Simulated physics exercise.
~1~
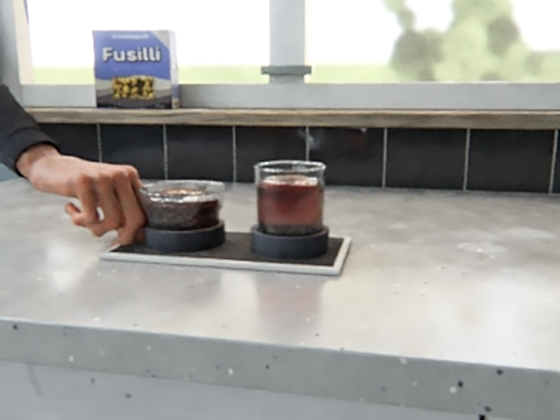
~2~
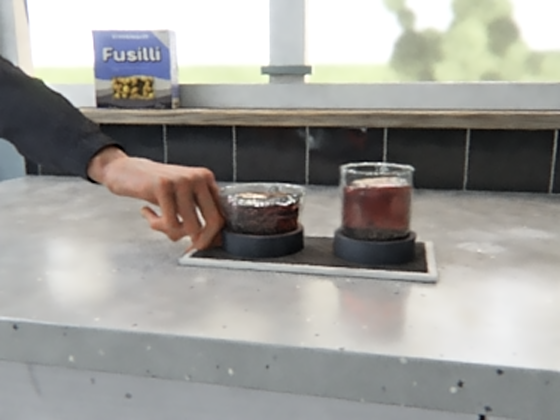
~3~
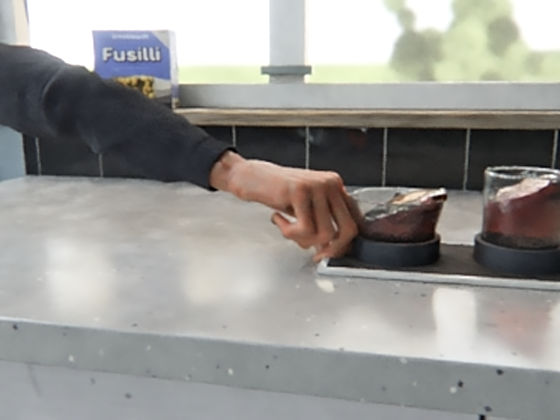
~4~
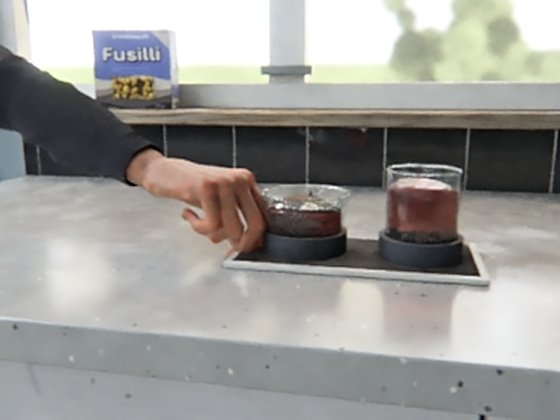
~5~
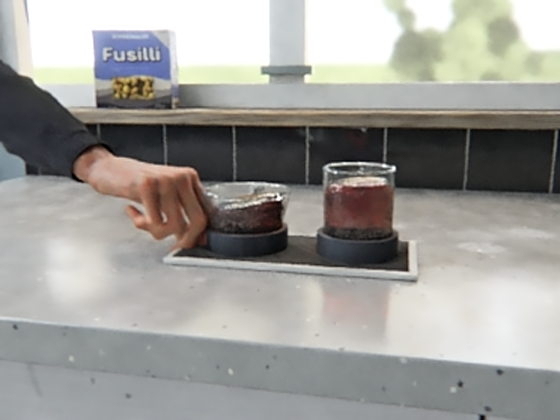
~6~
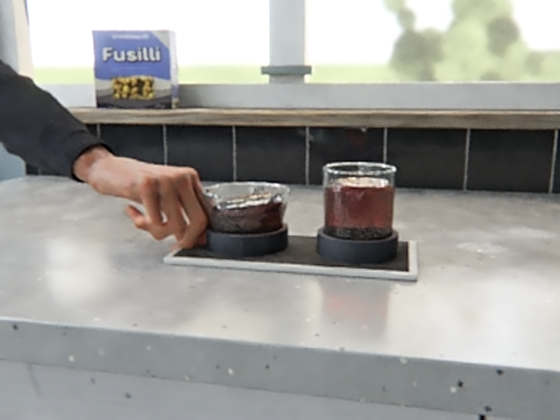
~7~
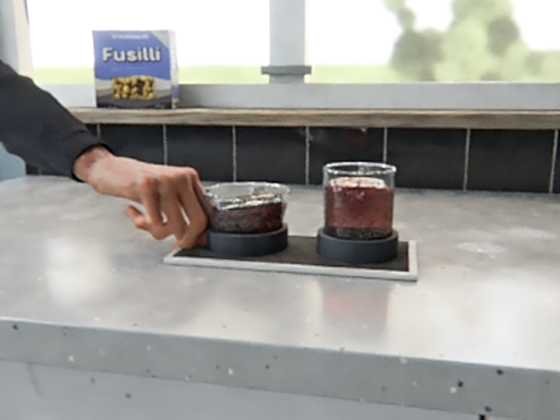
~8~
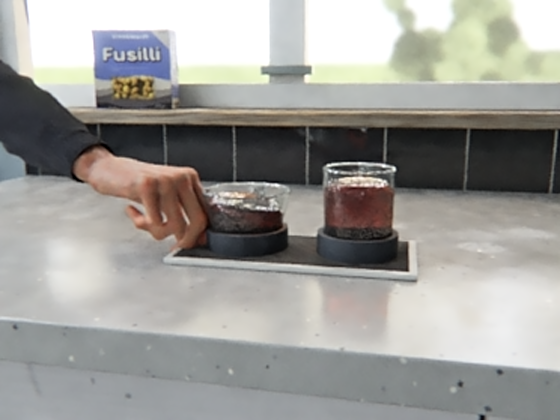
A hand slides a tray holding two glass vessels of dark tea right, then back left, the tea sloshing before the tray rests.
